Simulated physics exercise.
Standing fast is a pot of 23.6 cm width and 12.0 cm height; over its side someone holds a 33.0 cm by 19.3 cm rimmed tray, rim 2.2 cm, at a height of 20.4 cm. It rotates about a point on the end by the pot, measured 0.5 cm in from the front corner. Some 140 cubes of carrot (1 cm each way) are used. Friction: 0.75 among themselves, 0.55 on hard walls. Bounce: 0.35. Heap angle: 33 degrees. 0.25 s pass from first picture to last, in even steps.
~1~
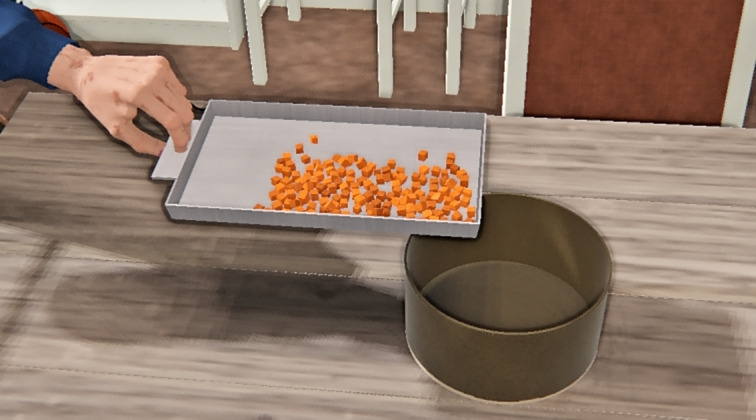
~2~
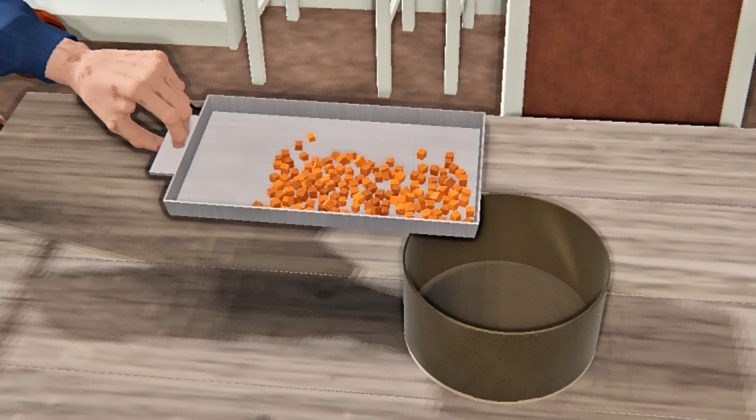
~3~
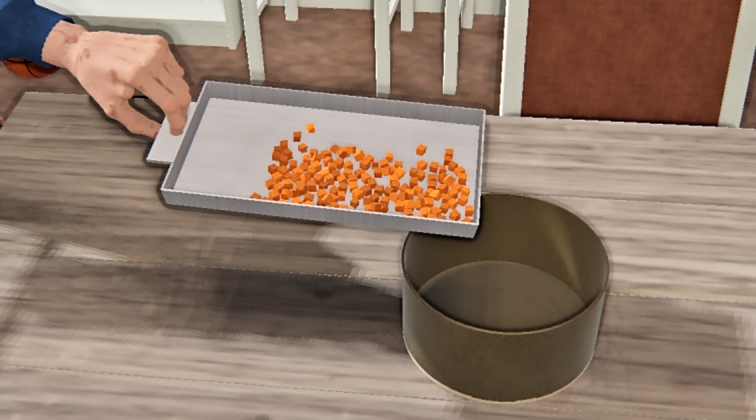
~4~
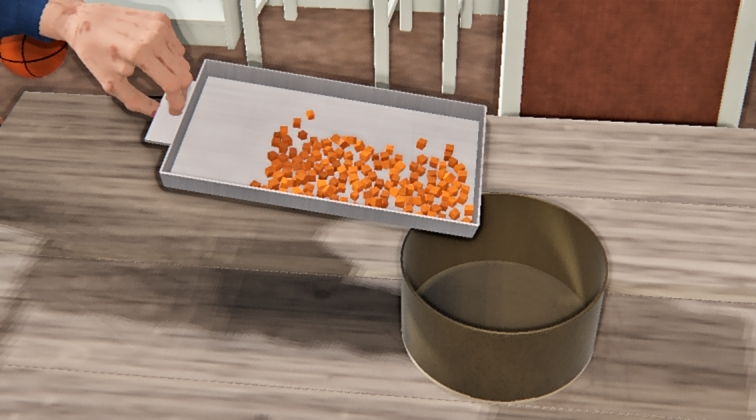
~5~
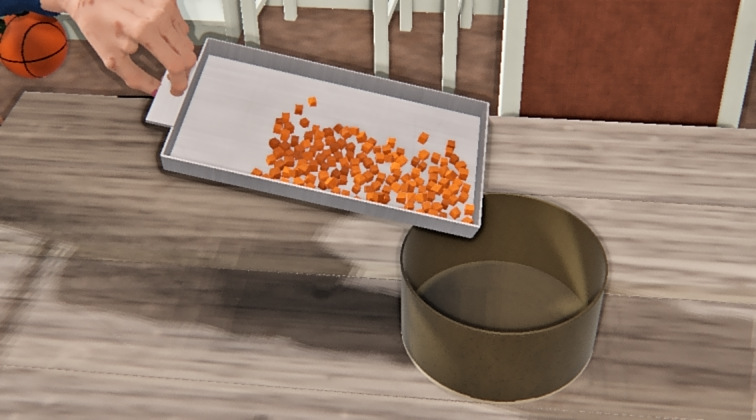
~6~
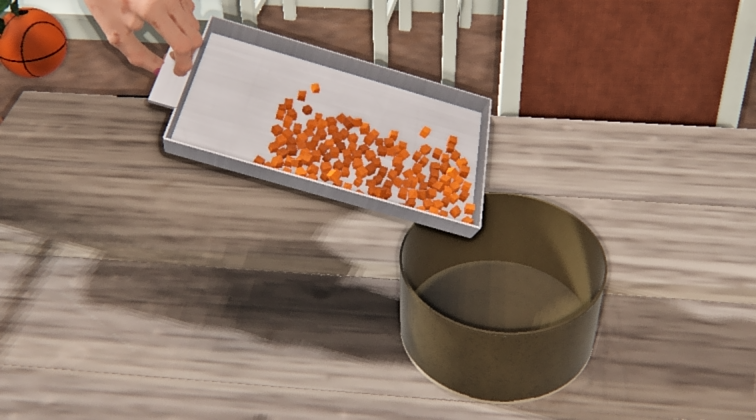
On a wooden table, a hand raises the left end of a tray of orange cubes.
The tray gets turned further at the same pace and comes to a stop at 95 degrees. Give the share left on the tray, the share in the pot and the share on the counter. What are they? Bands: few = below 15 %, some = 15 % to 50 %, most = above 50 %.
Tray: Few, pot: Most, counter: Few.
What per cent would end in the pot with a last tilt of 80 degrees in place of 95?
Pot share: About 70 per cent.
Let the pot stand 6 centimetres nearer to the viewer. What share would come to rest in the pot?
95 per cent.
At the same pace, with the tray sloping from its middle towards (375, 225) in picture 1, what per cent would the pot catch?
That would be close to 35 per cent.
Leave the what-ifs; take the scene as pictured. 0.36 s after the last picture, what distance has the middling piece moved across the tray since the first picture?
4 cm.
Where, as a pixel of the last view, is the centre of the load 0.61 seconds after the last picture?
Near pixel (484, 184).
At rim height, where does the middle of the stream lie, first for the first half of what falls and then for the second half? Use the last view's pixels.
I'd mark about (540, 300) for the first half and about (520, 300) for the second.
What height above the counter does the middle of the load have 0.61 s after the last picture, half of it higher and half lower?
Roughly 26 cm above the counter.
Then, 0.36 s after the last picture, tilt 56 degrees; the tray holds 100 %, the pot 0 %.
Then, 0.61 s after the last picture, tilt 81 degrees; the tray holds 90 %, the pot 5 %.
Then, 0.96 s after the last picture, tilt 95 degrees; the tray holds 15 %, the pot 70 %.
In the end, tray 5 %, pot 90 %, counter 5 %.
